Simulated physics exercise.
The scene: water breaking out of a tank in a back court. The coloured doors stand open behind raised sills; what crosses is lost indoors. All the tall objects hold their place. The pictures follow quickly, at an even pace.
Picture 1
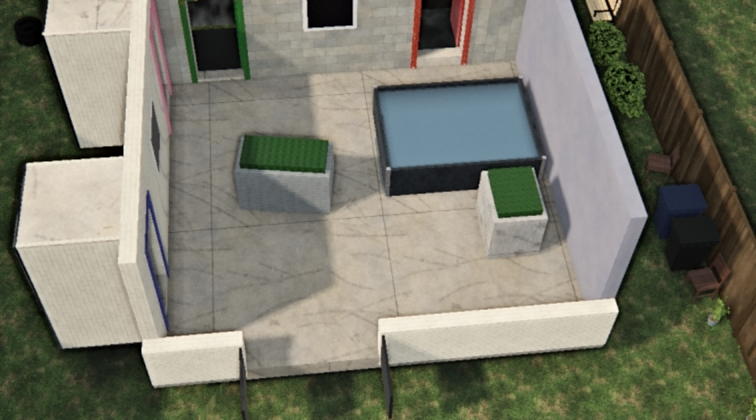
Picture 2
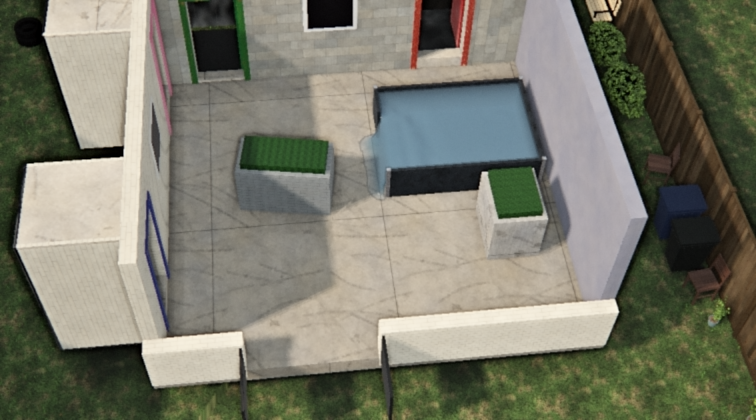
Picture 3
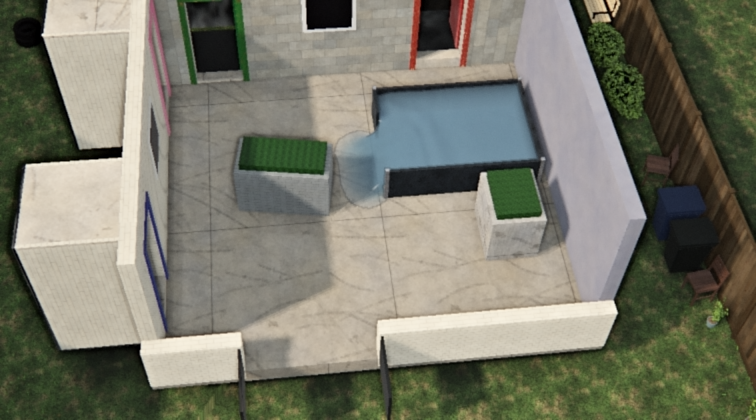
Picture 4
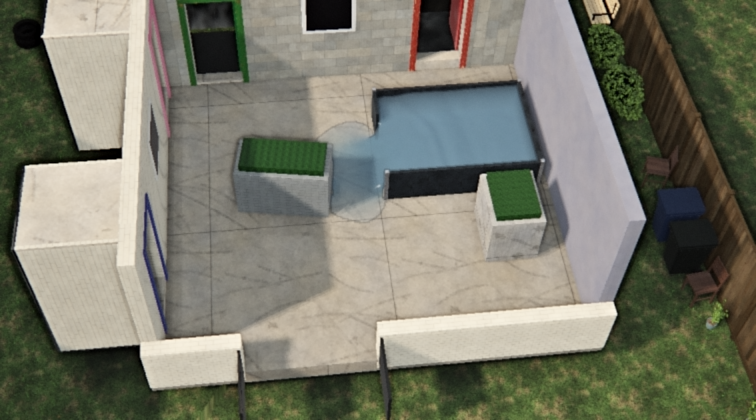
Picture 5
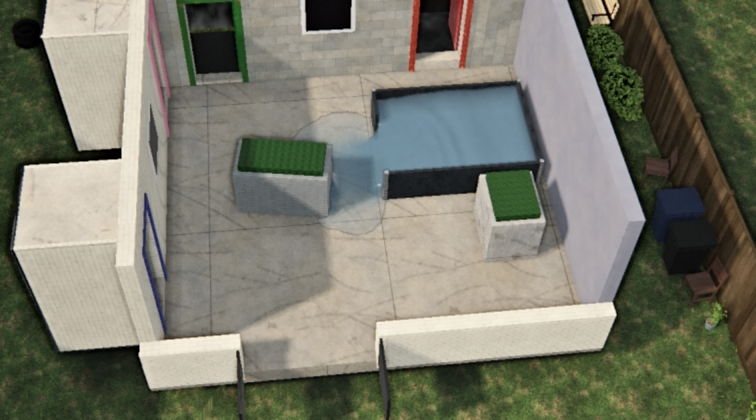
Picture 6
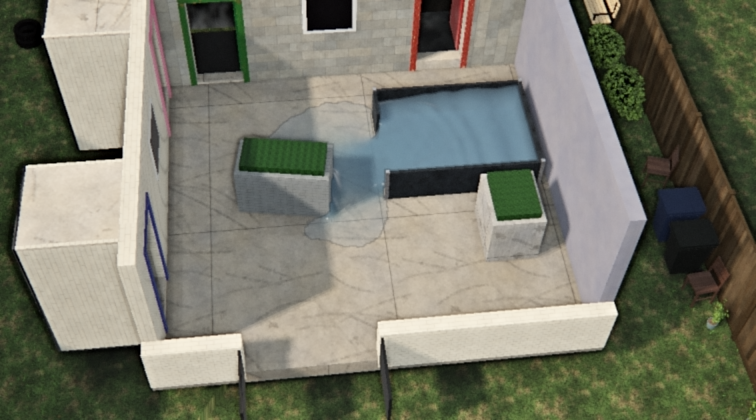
In a walled back court with open green and red doorways, a dark-sided tank of water sits whole and still between two grass-topped blocks. Its left side opens and water pours onto the pale paving, reaching the block on the left, then spreading in a thin, widening sheet toward the back and front.
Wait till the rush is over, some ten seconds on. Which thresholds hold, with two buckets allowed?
The blue door holds within the limit; the red door holds within the limit; the pink door holds within the limit; the green door floods.
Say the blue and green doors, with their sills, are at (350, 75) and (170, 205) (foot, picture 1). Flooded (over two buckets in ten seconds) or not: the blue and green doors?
My reading: The blue one lets less in, the green one goes over.
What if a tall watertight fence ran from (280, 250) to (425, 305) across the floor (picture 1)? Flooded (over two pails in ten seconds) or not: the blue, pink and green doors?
In short: Blue stays under, pink stays under, green takes more.
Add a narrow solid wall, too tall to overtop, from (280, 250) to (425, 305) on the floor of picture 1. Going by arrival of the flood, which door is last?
Last comes the one in red.
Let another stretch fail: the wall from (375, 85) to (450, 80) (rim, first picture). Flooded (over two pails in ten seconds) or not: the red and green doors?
My reading: The red one takes more; the green one is over.
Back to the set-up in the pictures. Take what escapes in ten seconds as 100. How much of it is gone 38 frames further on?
Roughly 60 per cent.
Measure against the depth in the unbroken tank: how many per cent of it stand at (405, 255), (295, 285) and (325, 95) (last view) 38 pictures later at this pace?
In turn 2, 6 and 8 in a hundred.
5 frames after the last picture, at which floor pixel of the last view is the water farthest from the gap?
At about (170, 142).
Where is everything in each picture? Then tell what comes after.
In the first picture, the tank at (457, 125) is whole and still.
In the second picture, the front is at (368, 138), out from the gap at (385, 156).
In the third picture, the front is at (342, 143), out from the gap at (383, 159).
In the fourth picture, water pours out at (383, 161) and has run to a hidden place.
In the fifth picture, water pours out at (382, 162) and has run to a hidden place.
In the sixth picture, the front is at a hidden place, out from the gap at (383, 161).
A moment on, water covers 25 % of the floor; the blue door not reached, the red door not reached, the pink door not reached, the green door not reached.
Next, water covers 50 % of the floor; the blue door not reached, the red door not reached, the pink door wet at the sill, nothing in, the green door wet at the sill, nothing in.
Then, water covers 65 % of the floor; the blue door wet at the sill, nothing in, the red door not reached, the pink door under two buckets in, the green door far over two buckets in.
Later, water covers 85 % of the floor; the blue door wet at the sill, nothing in, the red door wet at the sill, nothing in, the pink door under two buckets in, the green door far over two buckets in.
In the end, water covers 95 % of the floor; the blue door wet at the sill, nothing in, the red door wet at the sill, nothing in, the pink door under two buckets in, the green door far over two buckets in.
